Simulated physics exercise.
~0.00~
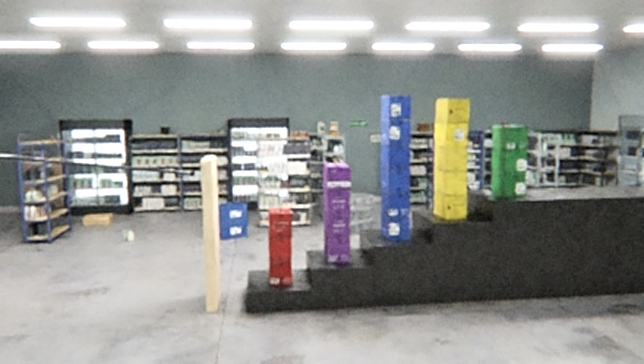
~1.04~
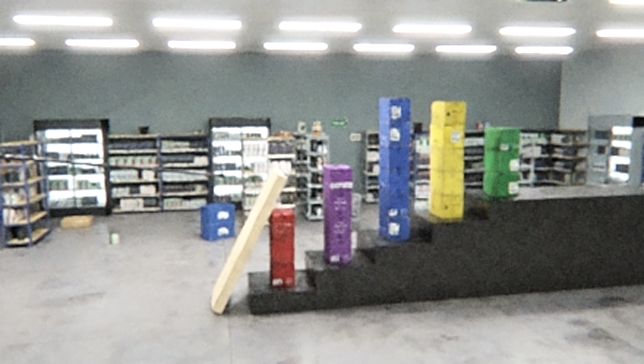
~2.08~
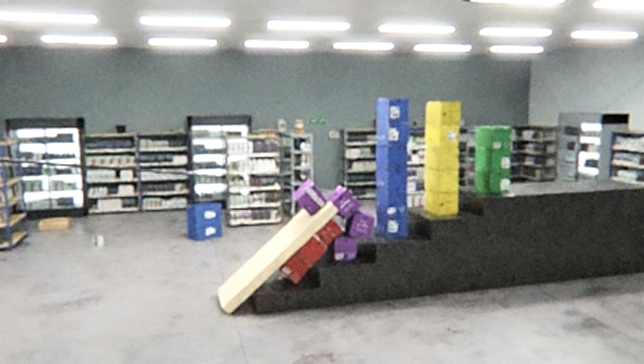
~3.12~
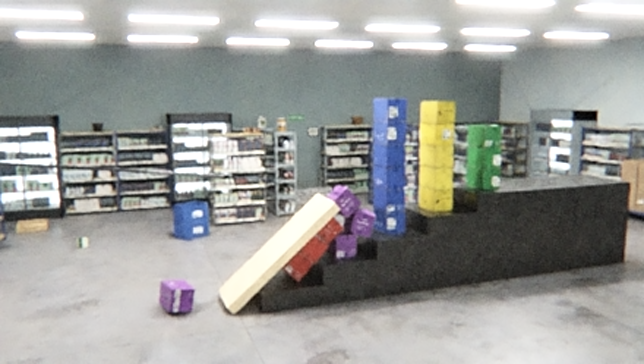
A pale upright board tips right into the stacked cartons on dark steps, toppling the red and purple piles, and one purple carton drops to the floor at left; the board rests leaning on the tilted red cartons while the blue, yellow and green piles stay standing.
